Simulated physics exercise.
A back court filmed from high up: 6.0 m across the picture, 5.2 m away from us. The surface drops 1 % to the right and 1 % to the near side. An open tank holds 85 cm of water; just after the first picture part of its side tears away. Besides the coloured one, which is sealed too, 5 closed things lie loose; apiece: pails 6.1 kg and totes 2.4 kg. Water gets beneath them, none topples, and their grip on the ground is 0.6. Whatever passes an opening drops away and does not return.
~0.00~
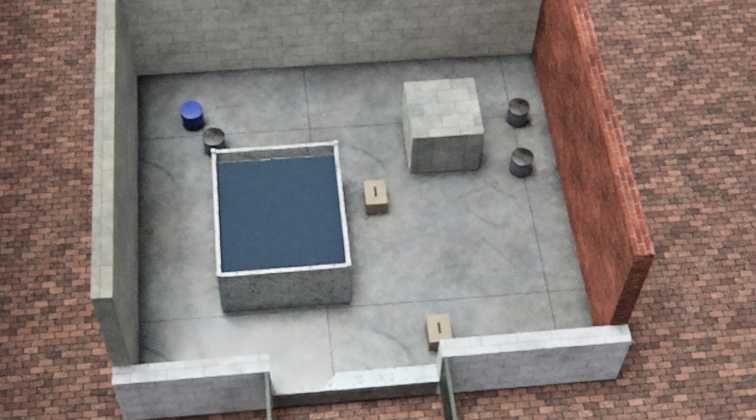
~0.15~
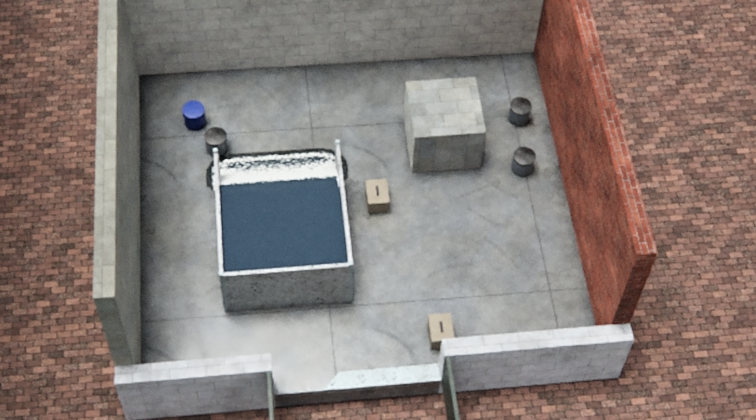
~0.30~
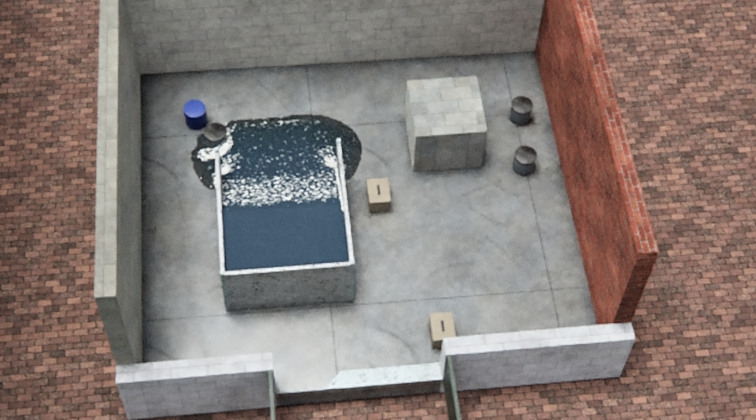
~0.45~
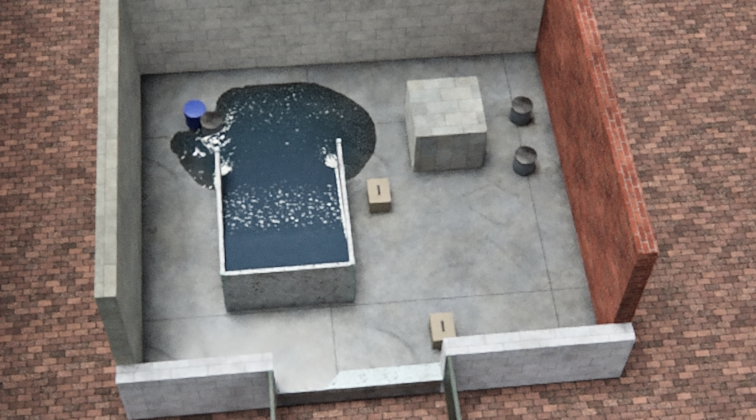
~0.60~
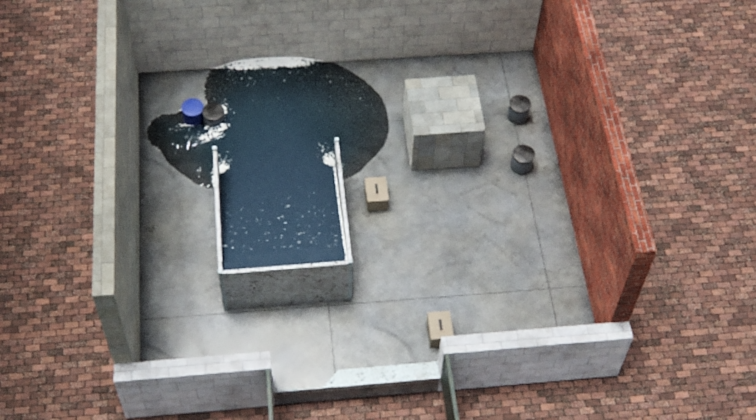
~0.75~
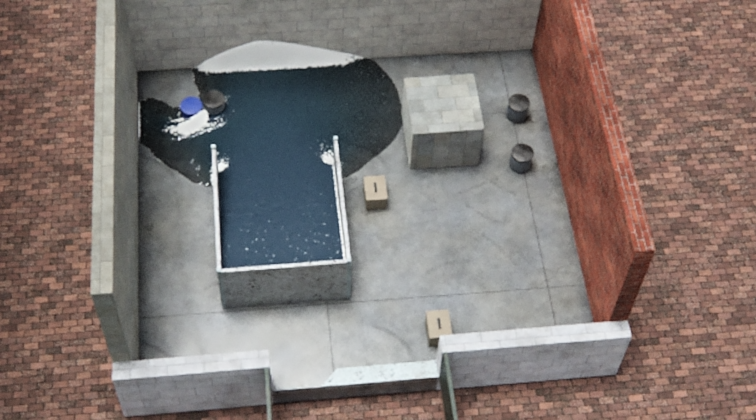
Dark water pours from the open tank's far side and spreads around the blue pail.
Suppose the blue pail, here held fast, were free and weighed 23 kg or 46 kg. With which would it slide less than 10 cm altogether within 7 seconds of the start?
I expect that only the higher weight holds it.
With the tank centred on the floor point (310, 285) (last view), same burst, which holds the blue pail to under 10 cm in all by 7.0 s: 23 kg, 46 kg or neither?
In that case only the higher weight holds it.
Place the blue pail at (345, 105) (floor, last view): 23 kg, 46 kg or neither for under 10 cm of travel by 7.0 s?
It takes the larger.
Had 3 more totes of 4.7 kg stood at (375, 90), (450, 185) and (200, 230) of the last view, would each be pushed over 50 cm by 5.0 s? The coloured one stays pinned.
In turn: Past it, under, over.
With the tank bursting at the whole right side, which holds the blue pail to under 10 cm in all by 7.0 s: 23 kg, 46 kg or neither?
In that case the smaller load will do.
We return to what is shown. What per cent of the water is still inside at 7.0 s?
Some 92 per cent remains.
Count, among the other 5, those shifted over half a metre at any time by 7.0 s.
4 of them.
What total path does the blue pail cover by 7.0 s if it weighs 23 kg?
About 300 cm.
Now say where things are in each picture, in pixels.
The first frame shows the blue pail at (191, 110) rests on the ground; 3.1 m2 under water; 0 of 6 have shifted.
The second frame shows the blue pail at (193, 109) rests on the ground; water covers 4.1 m2; 0 of 6 have shifted.
The third frame shows the blue pail at (194, 108), on the bottom; water covers 5.4 m2; 1 of 6 have shifted.
The fourth frame shows the blue pail at (194, 109), on the bottom; water covers 7.2 m2; 1 of 6 have shifted.
The fifth frame shows the blue pail at (192, 107), on the bottom; water covers 8.9 m2; 1 of 6 have shifted.
The sixth frame shows the blue pail at (191, 105) rests on the ground; water covers 9.8 m2; 1 of 6 have shifted.
After 1.4 s the blue pail would be 37 cm from its start with 23 kg and 0 cm from its start with 46 kg; 13 cm of water round it then.
After 3.1 s the blue pail would be 95 cm from its start with 23 kg and 0 cm from its start with 46 kg; 18 cm of water round it then.
After 4.9 s the blue pail would be 182 cm from its start with 23 kg and 0 cm from its start with 46 kg; 9 cm of water round it then.
After 7.0 s the blue pail would be 182 cm from its start with 23 kg and 0 cm from its start with 46 kg; 5 cm of water round it then.
